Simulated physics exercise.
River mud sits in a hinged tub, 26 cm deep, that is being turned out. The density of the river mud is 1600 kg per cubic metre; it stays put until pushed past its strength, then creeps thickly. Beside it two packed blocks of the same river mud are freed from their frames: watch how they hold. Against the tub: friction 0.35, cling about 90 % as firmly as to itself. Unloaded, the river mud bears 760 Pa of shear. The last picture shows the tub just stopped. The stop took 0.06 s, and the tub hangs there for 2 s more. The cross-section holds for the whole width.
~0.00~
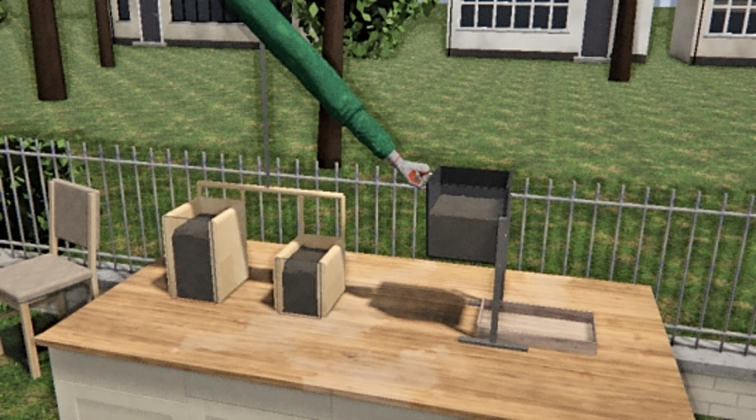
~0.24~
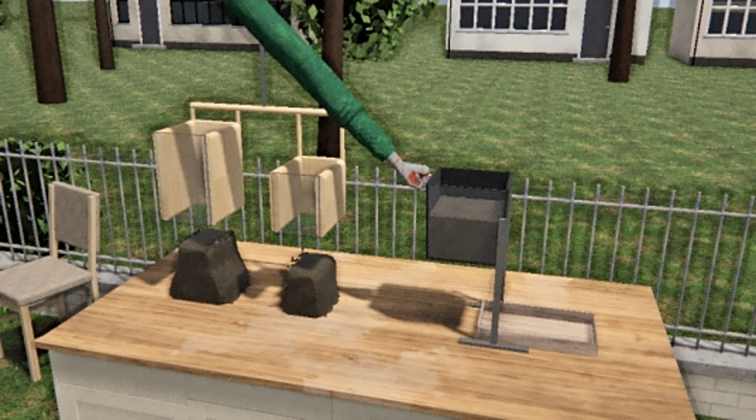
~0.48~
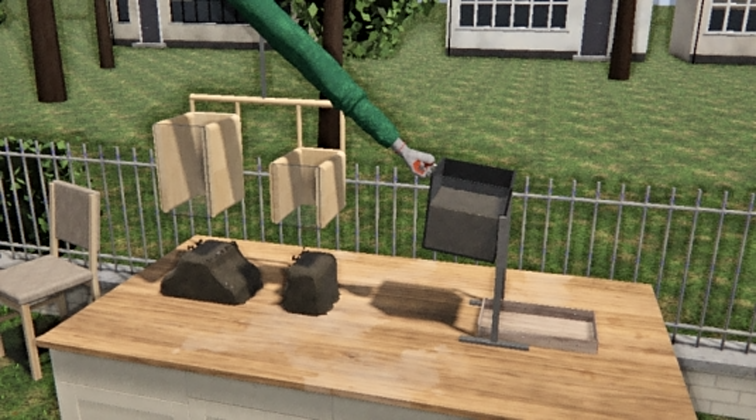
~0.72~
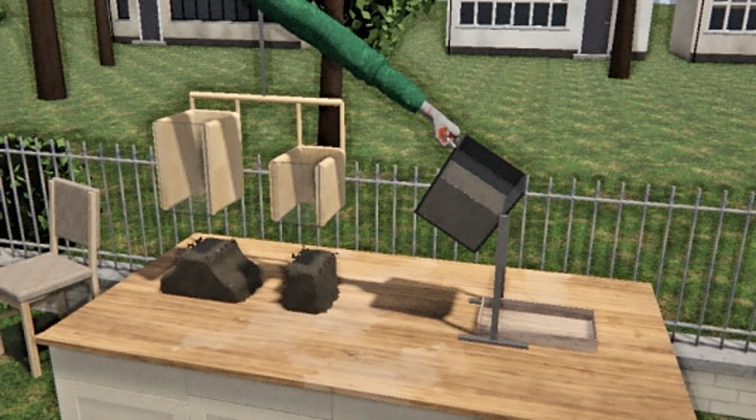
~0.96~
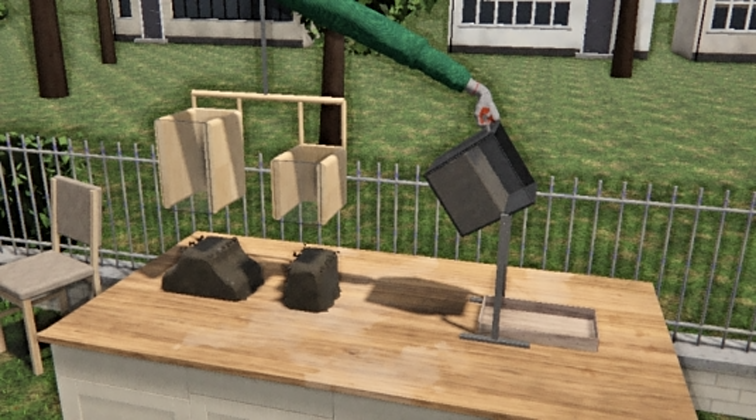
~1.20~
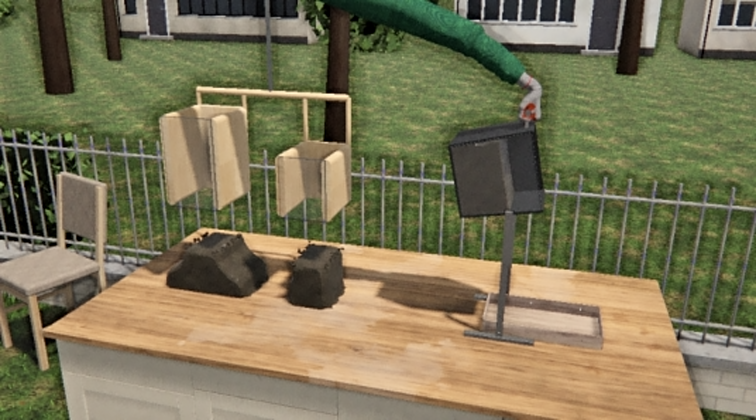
A green-sleeved arm tilts a tub rightward after moulds lift off two blocks and one slumps.
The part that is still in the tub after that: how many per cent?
About 100 %.
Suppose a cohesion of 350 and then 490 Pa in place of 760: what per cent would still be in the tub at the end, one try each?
In turn about 80 %, 100 %.
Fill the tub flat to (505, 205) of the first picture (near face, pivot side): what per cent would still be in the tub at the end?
It would be near 100 %.
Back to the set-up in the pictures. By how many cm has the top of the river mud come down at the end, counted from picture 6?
Roughly 2 cm.
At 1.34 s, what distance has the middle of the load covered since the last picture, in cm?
Roughly 0 cm.
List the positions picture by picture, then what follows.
The first frame shows handle-side rim at (429, 183), tilt 0 degrees; top of the river mud at (439, 214); blocks stand 28 cm, 18 cm (left to right).
The second frame shows handle-side rim at (429, 184), tilt 0 degrees; top of the river mud at (439, 215); blocks stand 23 cm, 18 cm (left to right).
The third frame shows handle-side rim at (434, 174), tilt 7 degrees; top of the river mud at (435, 206); blocks stand 18 cm, 18 cm (left to right).
The fourth frame shows handle-side rim at (457, 149), tilt 31 degrees; top of the river mud at (443, 178); blocks stand 18 cm, 18 cm (left to right).
The fifth frame shows handle-side rim at (494, 135), tilt 56 degrees; top of the river mud at (463, 155); blocks stand 18 cm, 18 cm (left to right).
The sixth frame shows handle-side rim at (532, 134), tilt 78 degrees; top of the river mud at (494, 142); blocks stand 18 cm, 18 cm (left to right).
After 1.34 s, the tub is at 78 degrees and holds 100 %.
After 1.51 s, the tub is at 78 degrees and holds 100 %.
After 1.68 s, the tub is at 78 degrees and holds 100 %.
After 1.85 s, the tub is at 78 degrees and holds 100 %.
After 3.20 s, at the end, the tub is at 78 degrees and holds 100 %.
